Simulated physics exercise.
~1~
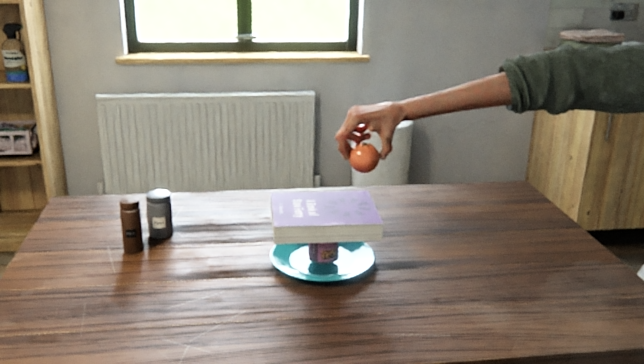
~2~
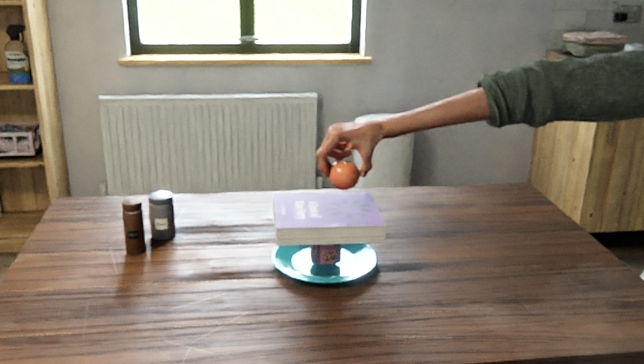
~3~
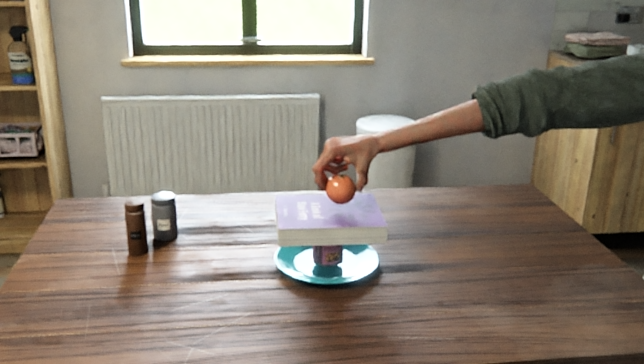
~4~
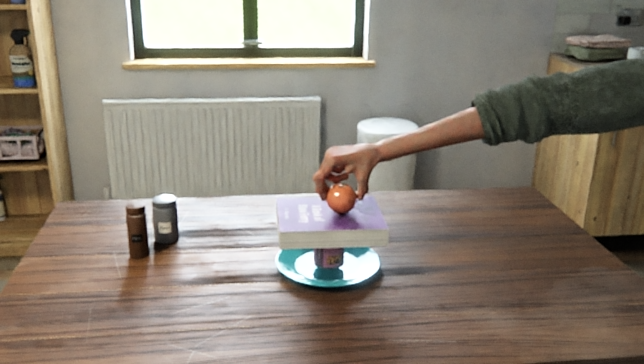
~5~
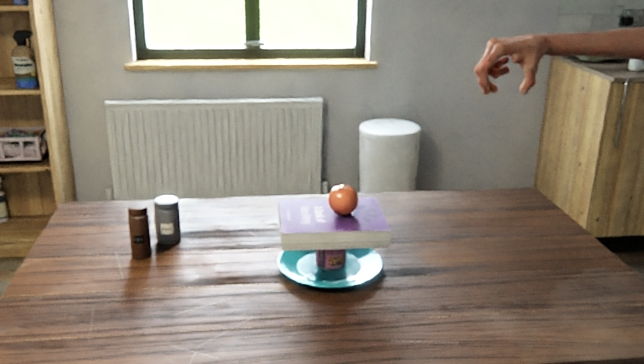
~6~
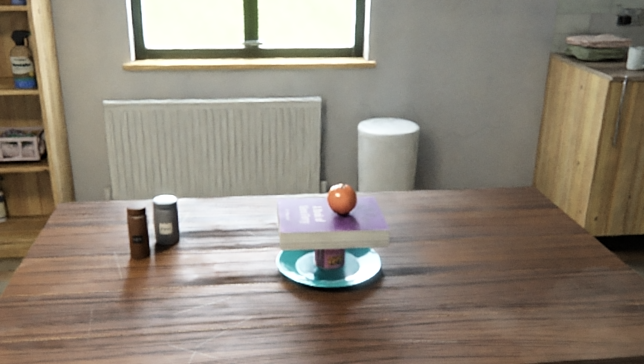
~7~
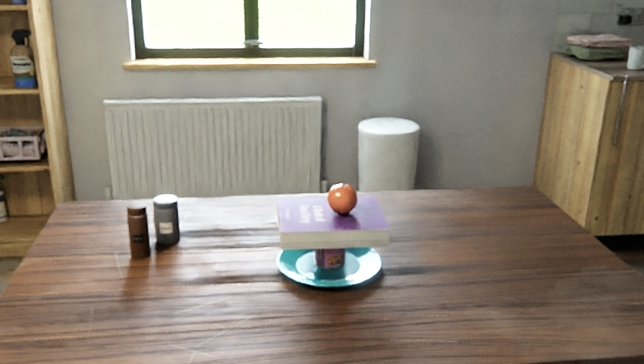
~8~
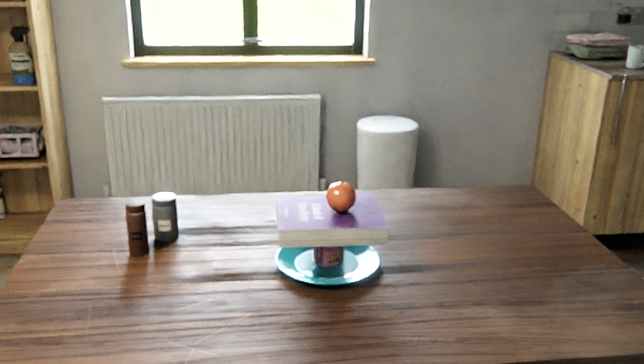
On a dark wooden table in a room with a radiator beneath a window, a purple book rests on a small pink tin that stands on a turquoise plate. A brown shaker and a grey jar stand together to the left. A hand reaches in from the right holding an orange tomato, moves it left and lowers it onto the book. The fingers let go and the arm draws back to the right, out of view. The tomato stays on top of the book, and the whole stack remains standing.
